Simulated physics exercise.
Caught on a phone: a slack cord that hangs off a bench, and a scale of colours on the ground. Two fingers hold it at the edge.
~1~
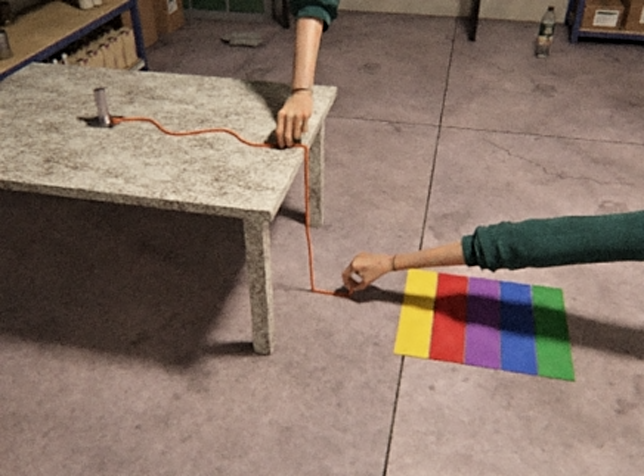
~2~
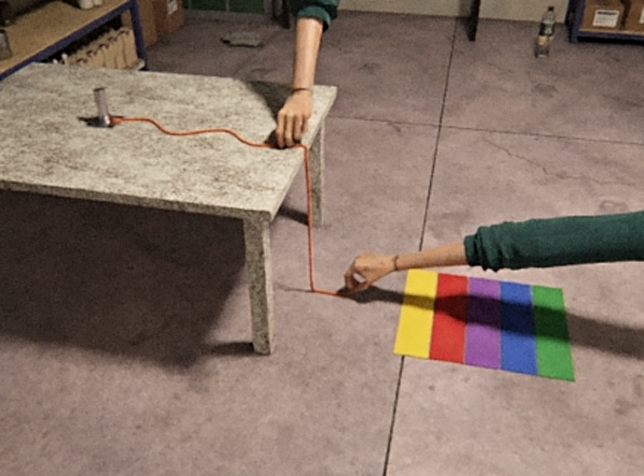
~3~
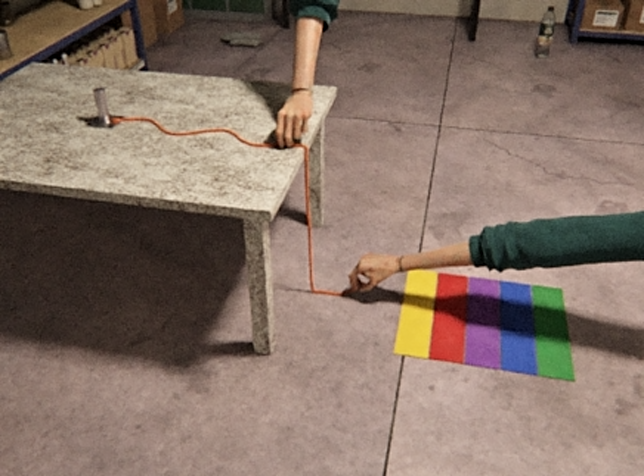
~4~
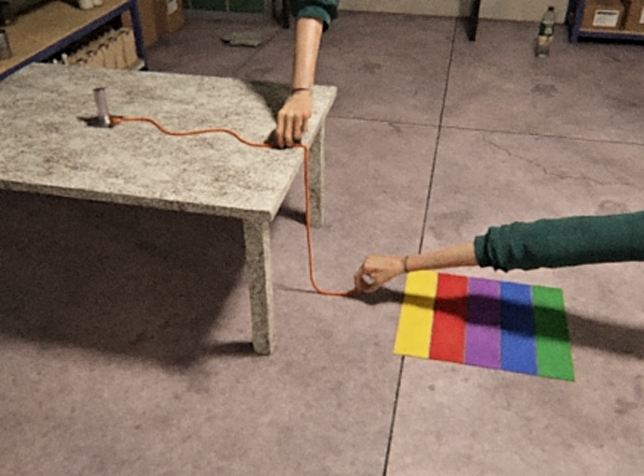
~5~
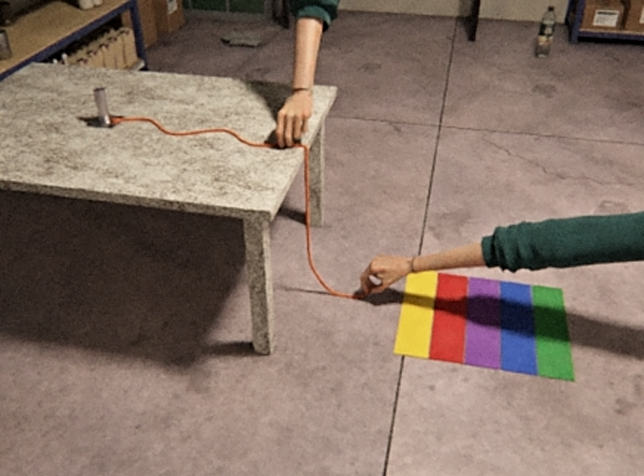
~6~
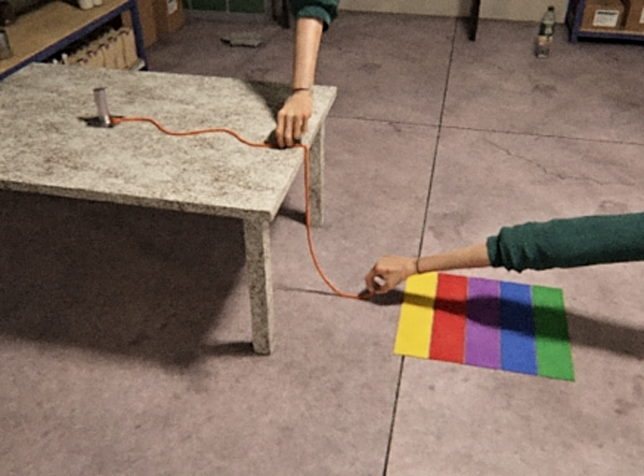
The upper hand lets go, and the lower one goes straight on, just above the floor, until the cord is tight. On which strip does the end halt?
The end stops over the purple strip.
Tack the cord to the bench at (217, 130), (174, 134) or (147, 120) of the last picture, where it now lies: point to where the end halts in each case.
Try by try, around (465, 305), (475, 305) and (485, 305).
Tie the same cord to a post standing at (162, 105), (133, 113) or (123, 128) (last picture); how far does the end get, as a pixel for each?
Near (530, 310), (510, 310) and (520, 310).
Early on, end near (437, 299); over red.
Midway, end near (468, 303); over purple.
At the end of the slack, end near (488, 306); over purple. It gets as far as the purple strip.
